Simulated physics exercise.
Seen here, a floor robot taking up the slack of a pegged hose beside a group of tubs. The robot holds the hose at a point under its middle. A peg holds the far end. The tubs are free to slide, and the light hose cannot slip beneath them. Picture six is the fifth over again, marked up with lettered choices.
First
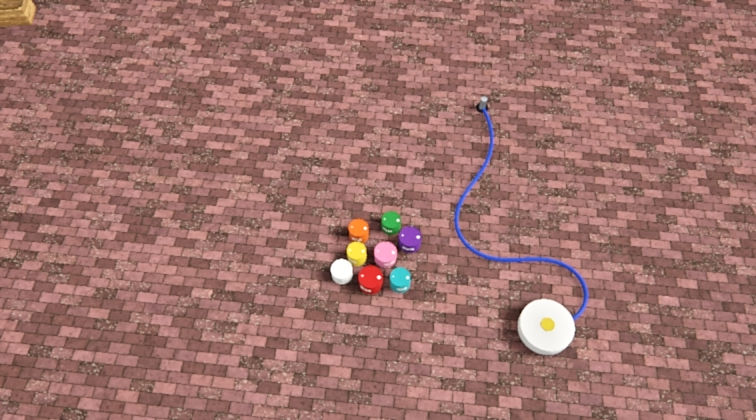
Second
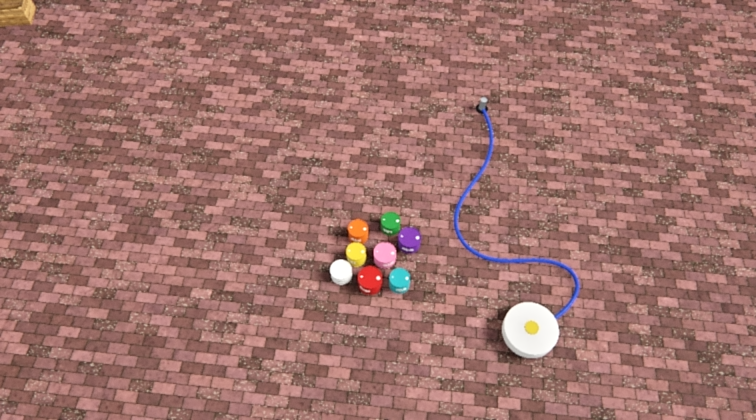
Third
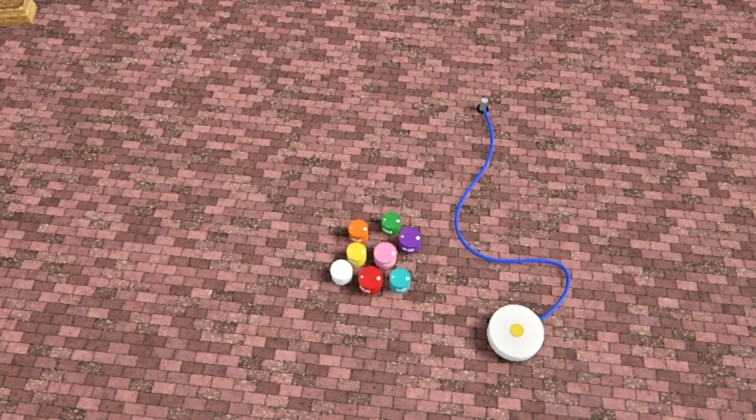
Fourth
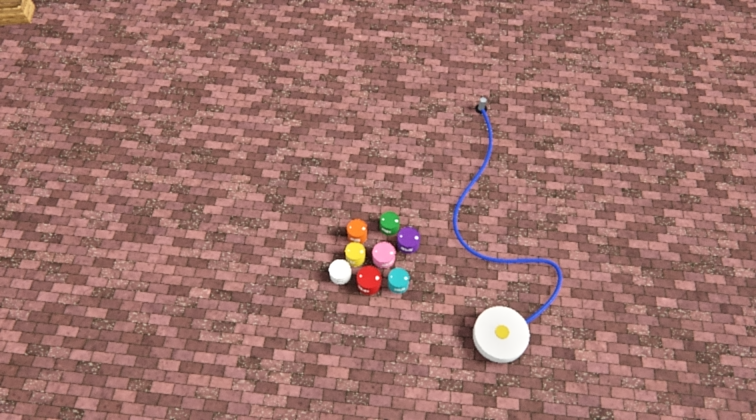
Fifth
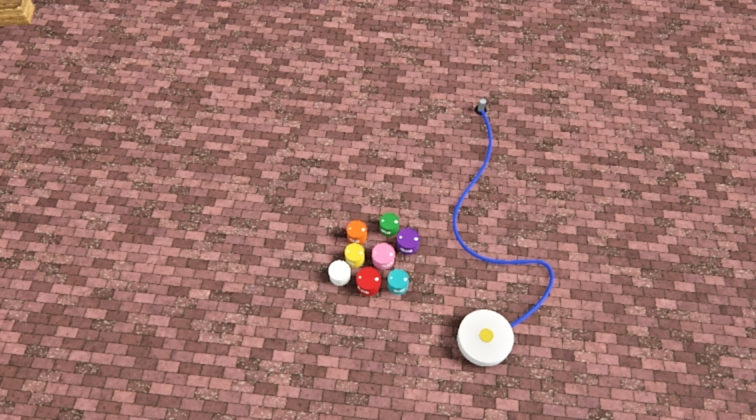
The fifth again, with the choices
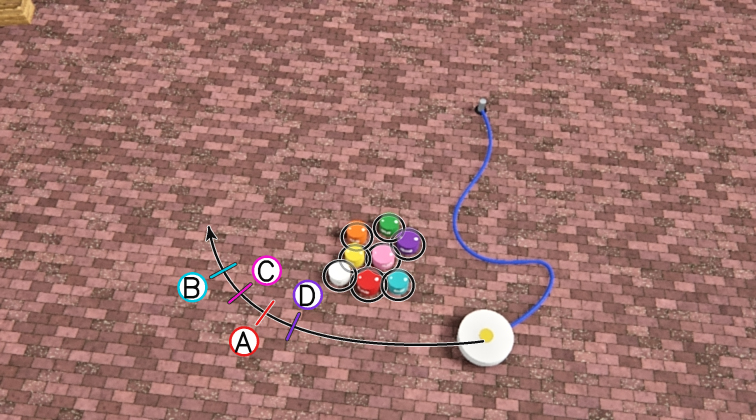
The footage shows a round white robot with a yellow center sliding steadily left across a brick-patterned floor, drawing one end of a curving blue hose whose far end stays pegged, while a cluster of colorful tubs stays practically still.
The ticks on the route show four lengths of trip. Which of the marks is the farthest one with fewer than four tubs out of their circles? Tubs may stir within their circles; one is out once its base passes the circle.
The farthest stop within the limit is C.
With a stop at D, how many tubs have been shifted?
The count is none.
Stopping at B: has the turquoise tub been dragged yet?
Yes.
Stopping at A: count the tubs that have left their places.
By then, none.
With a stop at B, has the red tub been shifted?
By then, yes.
On the marked copy, A at (265, 313); B at (223, 271); C at (240, 293); D at (293, 327); the route from (483, 341) via (309, 332) to (209, 227).
Taking C. A third of the way, robot (392, 341).
Two thirds of the way, robot (302, 327).
When it is over, robot (238, 290); pink tub (382, 253); red tub (366, 279); turquoise tub (387, 271); one over the rings.
As for the rest, A is within the limit but short; B has seven over the rings; D is within the limit but short.
